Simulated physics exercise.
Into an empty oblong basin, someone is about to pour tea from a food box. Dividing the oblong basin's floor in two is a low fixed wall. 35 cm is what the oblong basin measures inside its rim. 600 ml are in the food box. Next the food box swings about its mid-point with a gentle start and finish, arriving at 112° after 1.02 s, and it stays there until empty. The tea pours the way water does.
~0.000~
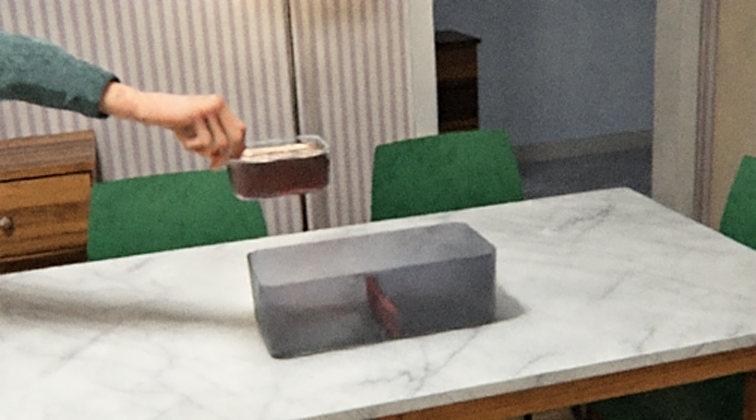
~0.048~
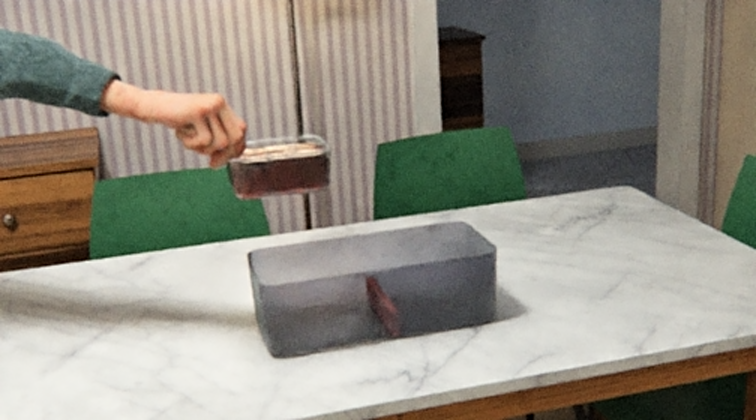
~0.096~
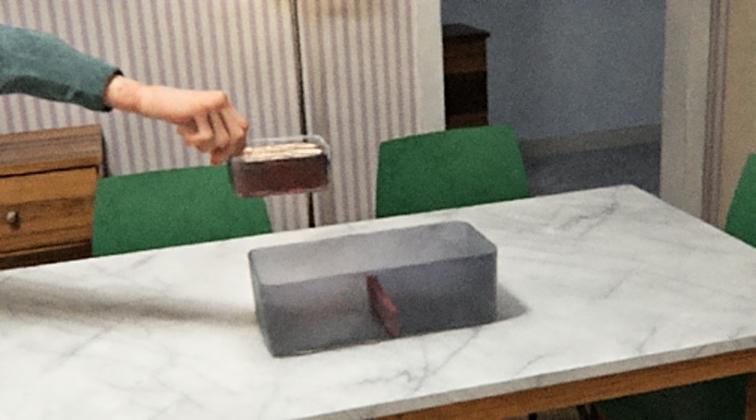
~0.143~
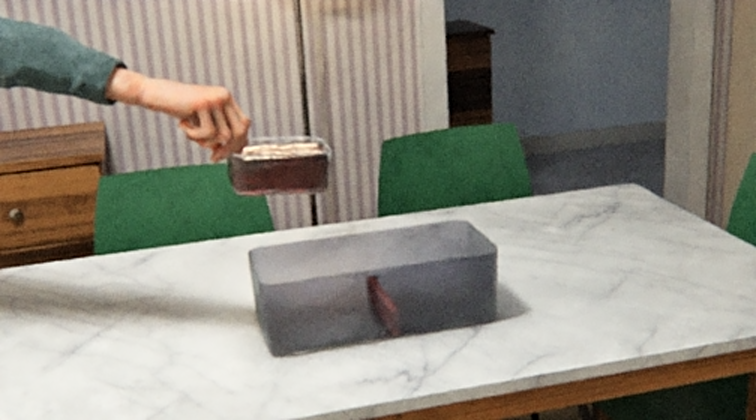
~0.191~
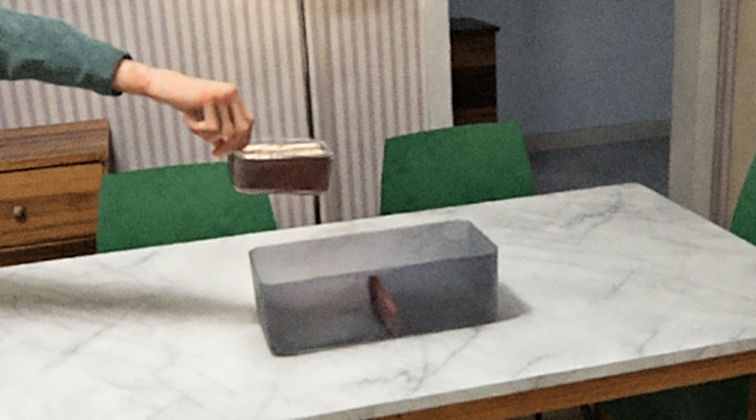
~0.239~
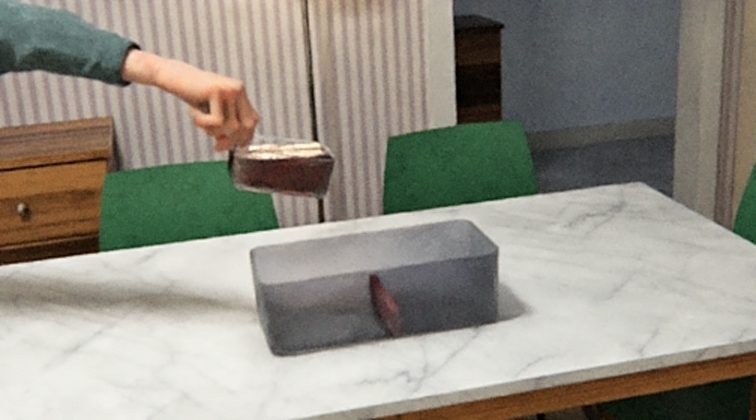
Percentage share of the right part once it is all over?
54 per cent.
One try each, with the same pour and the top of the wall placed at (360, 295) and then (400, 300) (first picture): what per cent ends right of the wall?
75 then 20 %.
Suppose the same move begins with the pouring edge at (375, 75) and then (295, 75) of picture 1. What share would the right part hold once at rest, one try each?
Try 1: Approx. 85 %; try 2: Approx. 40 %.
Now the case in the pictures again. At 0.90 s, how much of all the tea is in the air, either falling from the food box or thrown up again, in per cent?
Around 5 percent of it is airborne.
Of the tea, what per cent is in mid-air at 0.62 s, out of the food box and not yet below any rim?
Some 44 per cent.
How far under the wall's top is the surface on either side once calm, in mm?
Close to 28 mm left and close to 24 mm right.
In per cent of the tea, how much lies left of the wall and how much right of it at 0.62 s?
I'd say some 7 in a hundred on the left and 22 on the right.
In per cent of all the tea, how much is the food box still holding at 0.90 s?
Remaining share: Approx. 3 %.
After 0.62 s the tilt is 75° and 25 per cent is still to pour, 7 is left of the wall and 23 right of it.
After 0.90 s the tilt is 109° and 3 per cent is still to pour, 38 is left of the wall and 54 right of it.
After 1.20 s the tilt is 112° and 0 per cent is still to pour, 45 is left of the wall and 54 right of it.
After 1.52 s the tilt is 112° and 0 per cent is still to pour, 45 is left of the wall and 54 right of it.
In the end 45 per cent lies left of the wall, 54 right of it and 1 outside.
